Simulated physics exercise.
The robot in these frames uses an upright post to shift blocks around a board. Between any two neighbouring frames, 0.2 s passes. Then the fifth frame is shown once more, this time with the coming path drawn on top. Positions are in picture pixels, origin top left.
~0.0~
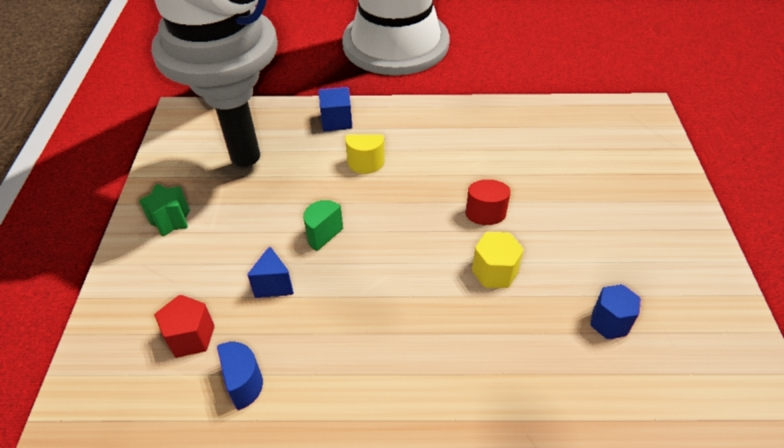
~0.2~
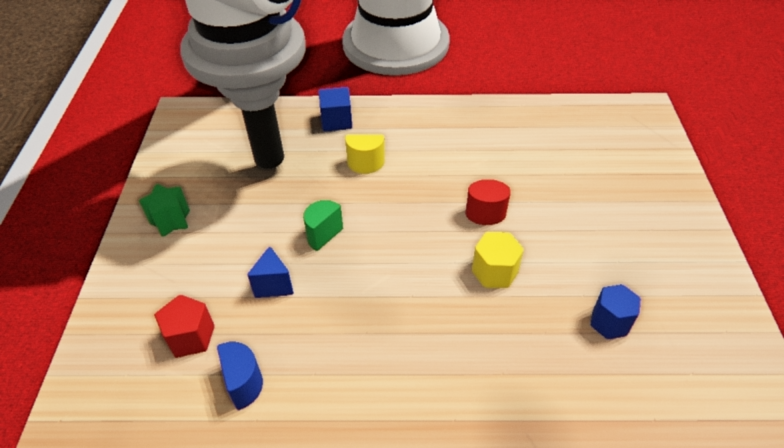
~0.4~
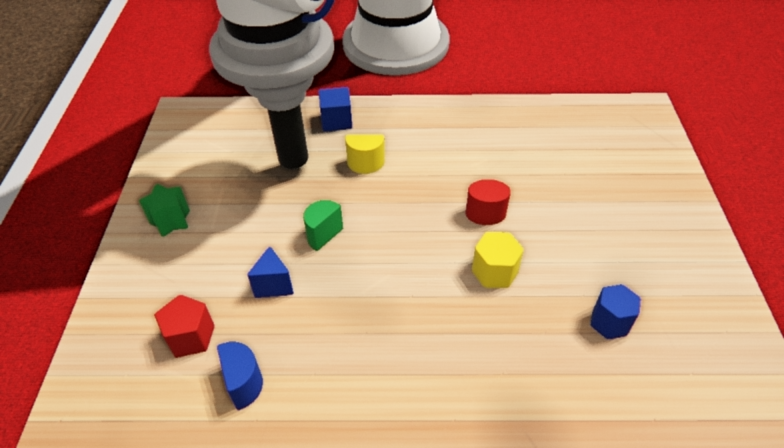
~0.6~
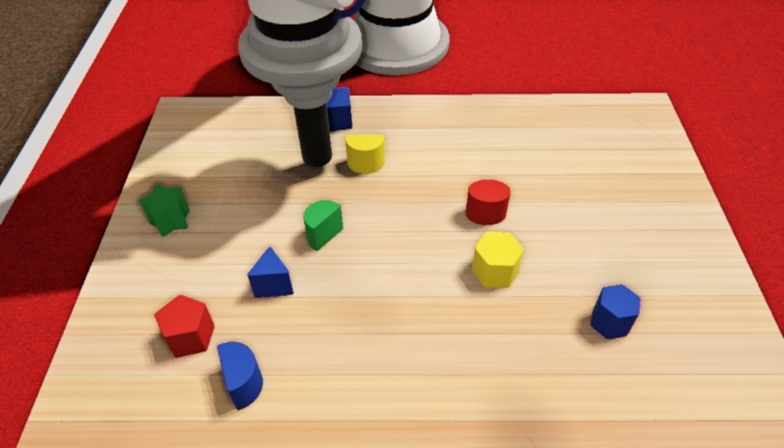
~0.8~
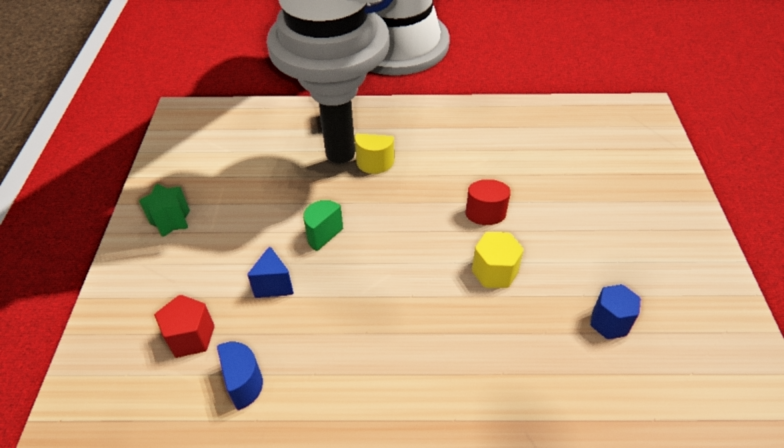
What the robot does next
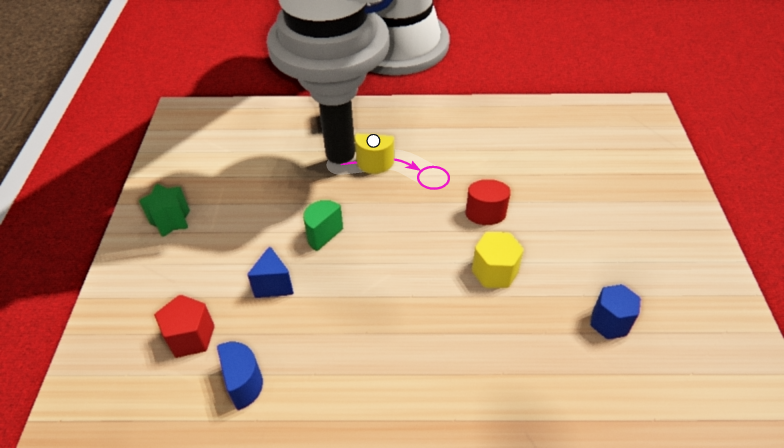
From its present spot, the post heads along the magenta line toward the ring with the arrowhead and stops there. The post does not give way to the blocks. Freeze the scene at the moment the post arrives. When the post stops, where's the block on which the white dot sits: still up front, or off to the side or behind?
Still leading.
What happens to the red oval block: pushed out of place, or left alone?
Still in place.
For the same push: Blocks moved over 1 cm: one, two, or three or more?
My best guess is that a single block moves over 1 cm.
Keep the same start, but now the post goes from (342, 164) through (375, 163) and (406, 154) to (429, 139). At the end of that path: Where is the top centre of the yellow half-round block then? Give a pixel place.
The point I'd pick in the picture is (433, 142).
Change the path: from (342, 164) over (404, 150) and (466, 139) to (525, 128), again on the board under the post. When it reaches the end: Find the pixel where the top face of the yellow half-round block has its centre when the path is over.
Its top face will be centred at roughly (428, 142).
Drawn move, from (342, 164) through (375, 160) and (407, 163) to (434, 178); the dot is on the yellow half-round block.
On the path given first. One third of the way, post (375, 151); yellow half-round block (406, 143), turned 30° clockwise.
Two thirds of the way, post (407, 154); yellow half-round block (436, 150), turned 50° clockwise.
At the end, post (434, 169); yellow half-round block (466, 163), turned 45° clockwise; red oval block still.
